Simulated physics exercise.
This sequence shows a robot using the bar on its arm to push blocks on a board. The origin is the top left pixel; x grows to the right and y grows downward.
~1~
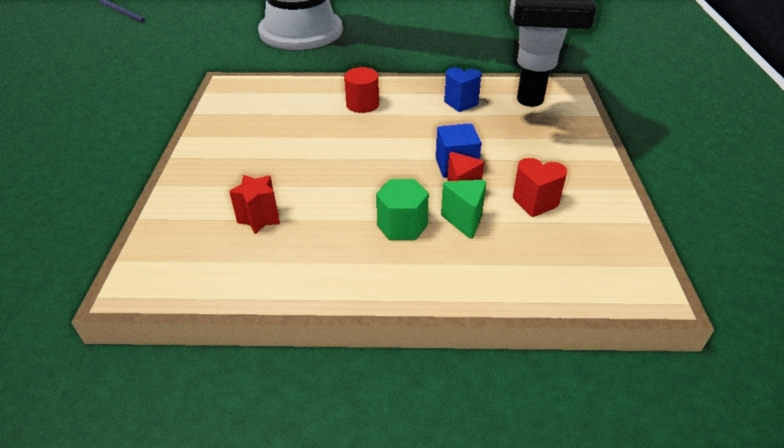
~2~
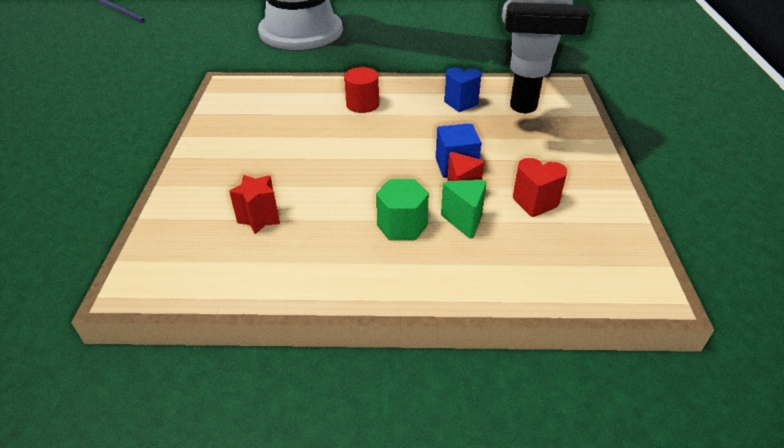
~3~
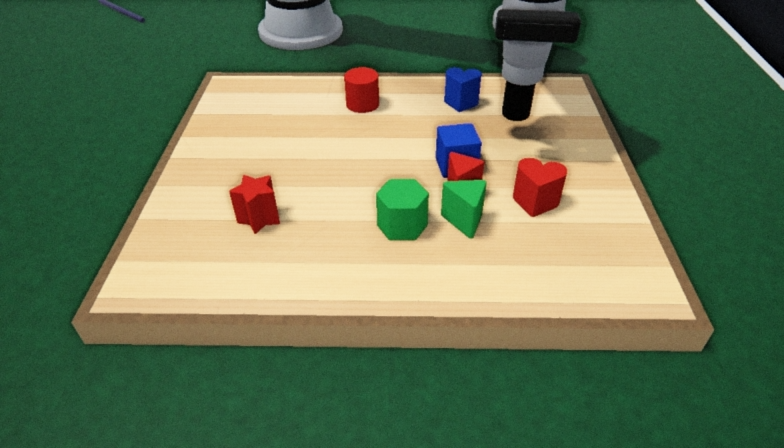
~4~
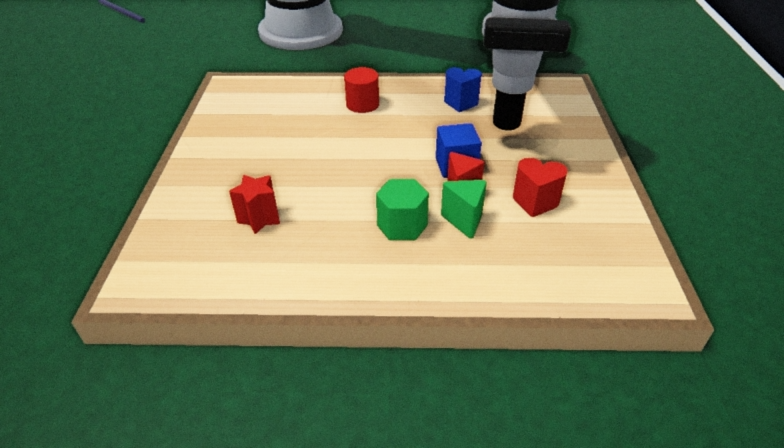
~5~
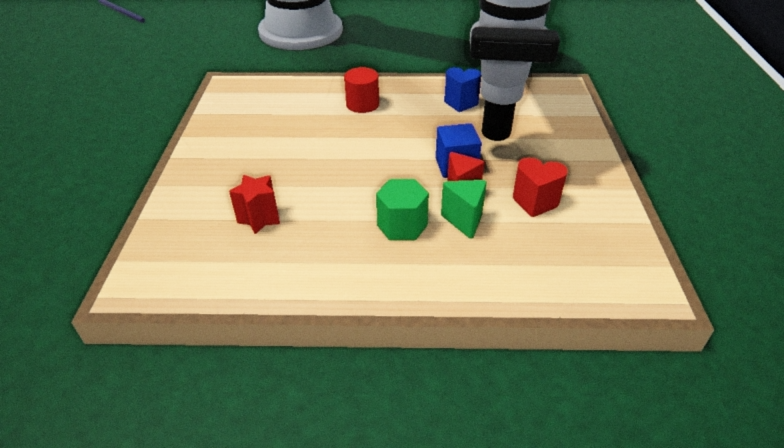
A robot arm's black tip moves slightly down and left above the board of still blocks.
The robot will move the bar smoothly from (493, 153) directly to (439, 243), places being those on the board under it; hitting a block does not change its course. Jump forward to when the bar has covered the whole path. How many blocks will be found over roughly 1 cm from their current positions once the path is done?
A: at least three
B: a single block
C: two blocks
Option A.
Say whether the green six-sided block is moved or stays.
That block moves.
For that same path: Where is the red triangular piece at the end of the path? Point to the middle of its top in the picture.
At roughly (411, 217).
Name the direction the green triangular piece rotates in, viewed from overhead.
Turns anticlockwise.
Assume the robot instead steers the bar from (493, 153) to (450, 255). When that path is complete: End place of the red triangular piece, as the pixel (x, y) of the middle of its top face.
I'd guess (436, 184).
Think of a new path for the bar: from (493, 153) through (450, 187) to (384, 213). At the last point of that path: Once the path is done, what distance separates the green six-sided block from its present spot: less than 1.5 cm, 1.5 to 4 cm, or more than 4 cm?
Travel: 1.5-4 cm.
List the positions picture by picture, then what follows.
In the first frame, tip of the bar (530, 101), middles of tops, green six-sided block (403, 192), blue square piece (459, 134), red triangular piece (464, 162), green triangular piece (468, 189).
In the second frame, bar (523, 108), nothing pushed.
In the third frame, bar (515, 115), nothing pushed.
In the fourth frame, bar (506, 124), nothing pushed.
In the fifth frame, bar (496, 134), green six-sided block (403, 192), blue square piece (459, 134), red triangular piece (464, 162), green triangular piece (468, 189).
On the path given first. One third of the way, bar (479, 161); blue square piece (448, 139), turned 35° clockwise.
Two thirds of the way, bar (461, 190); green six-sided block (397, 196), turned 20° clockwise; blue square piece (448, 139), turned 35° clockwise; red triangular piece (437, 187), turned 20° clockwise; green triangular piece (465, 200), turned 25° anticlockwise.
At the end, bar (440, 224); green six-sided block (381, 202), turned 65° clockwise; blue square piece (448, 139), turned 35° clockwise; red triangular piece (411, 217), turned 45° clockwise; green triangular piece (466, 228), turned 50° anticlockwise.
